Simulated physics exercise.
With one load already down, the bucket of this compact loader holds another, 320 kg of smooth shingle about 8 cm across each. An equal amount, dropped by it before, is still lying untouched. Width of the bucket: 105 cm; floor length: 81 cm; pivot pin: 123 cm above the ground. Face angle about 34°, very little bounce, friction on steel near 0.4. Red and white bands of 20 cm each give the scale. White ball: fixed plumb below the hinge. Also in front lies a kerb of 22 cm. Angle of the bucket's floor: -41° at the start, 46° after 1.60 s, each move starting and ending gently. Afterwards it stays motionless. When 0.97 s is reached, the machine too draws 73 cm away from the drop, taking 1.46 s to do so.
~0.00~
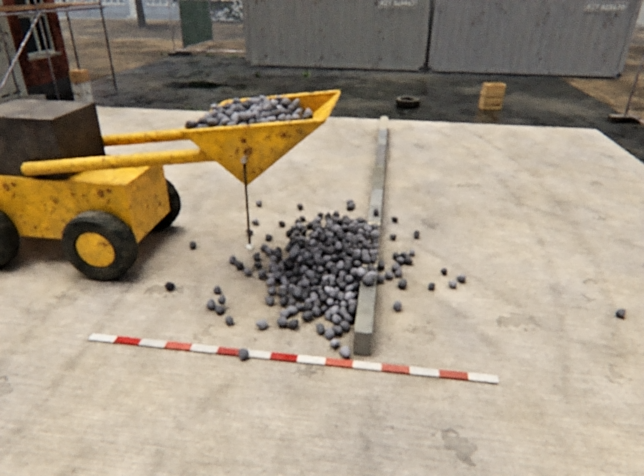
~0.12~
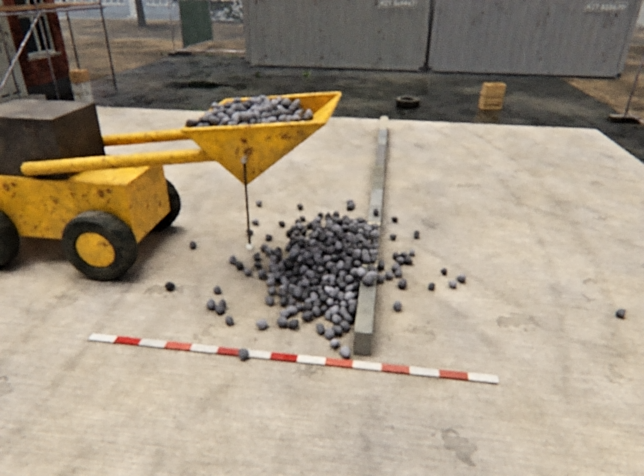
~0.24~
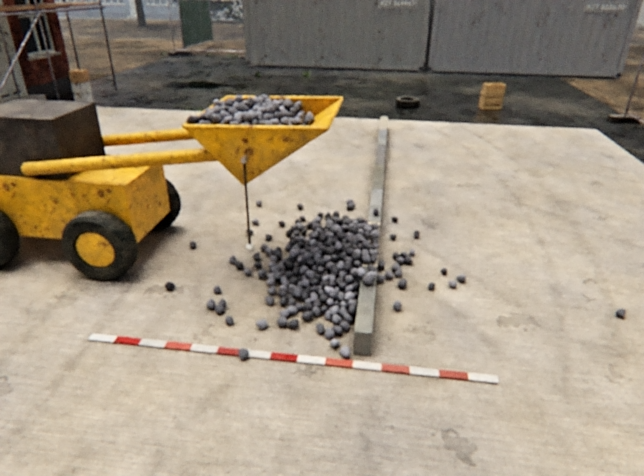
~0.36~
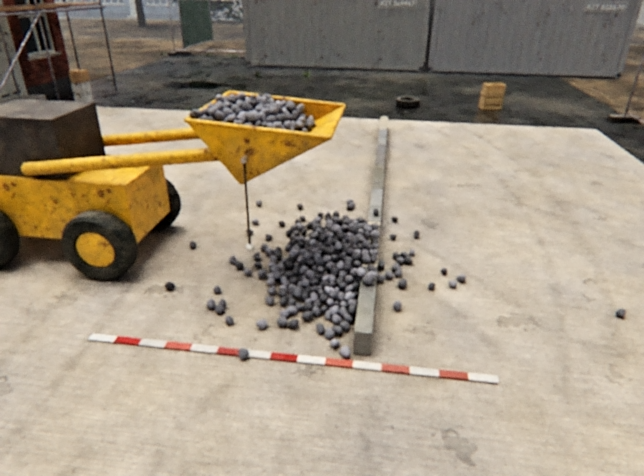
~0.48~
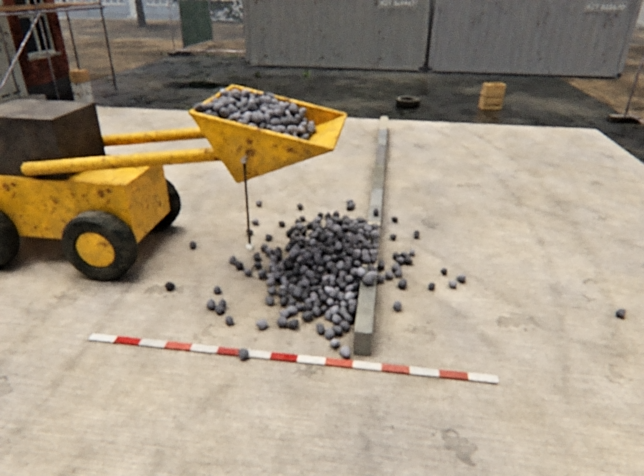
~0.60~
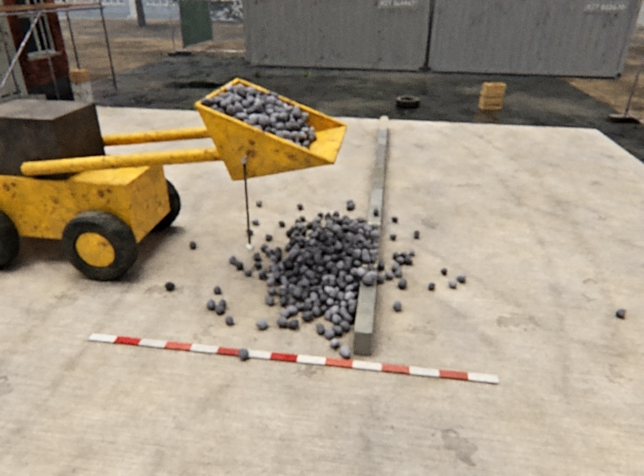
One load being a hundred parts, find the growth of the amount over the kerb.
A growth of about 2 parts in a hundred.
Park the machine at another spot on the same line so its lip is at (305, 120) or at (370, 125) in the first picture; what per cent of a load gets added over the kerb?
Case one about 0 %, case two about 35 %.
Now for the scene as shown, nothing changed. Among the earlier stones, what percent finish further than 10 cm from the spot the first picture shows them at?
20 %.
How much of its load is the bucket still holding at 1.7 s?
Roughly 5 parts in a hundred of the load.
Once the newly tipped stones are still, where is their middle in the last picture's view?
Near (311, 253).
After 1.2 s the floor is at 32°; in per cent of one load, 89 in the bucket, 108 on this side of the kerb, 4 over the kerb; the foremost stones are at (452, 271).
After 1.7 s the floor is at 46°; in per cent of one load, 3 in the bucket, 193 on this side of the kerb, 5 over the kerb; the foremost stones are at (452, 265).
After 2.9 s the floor is at 46°; in per cent of one load, 0 in the bucket, 194 on this side of the kerb, 6 over the kerb; the foremost stones are at (479, 266).
After 5.5 s the floor is at 46°; in per cent of one load, 0 in the bucket, 194 on this side of the kerb, 6 over the kerb; the foremost stones are at (479, 266). Net gain over the kerb, 2.
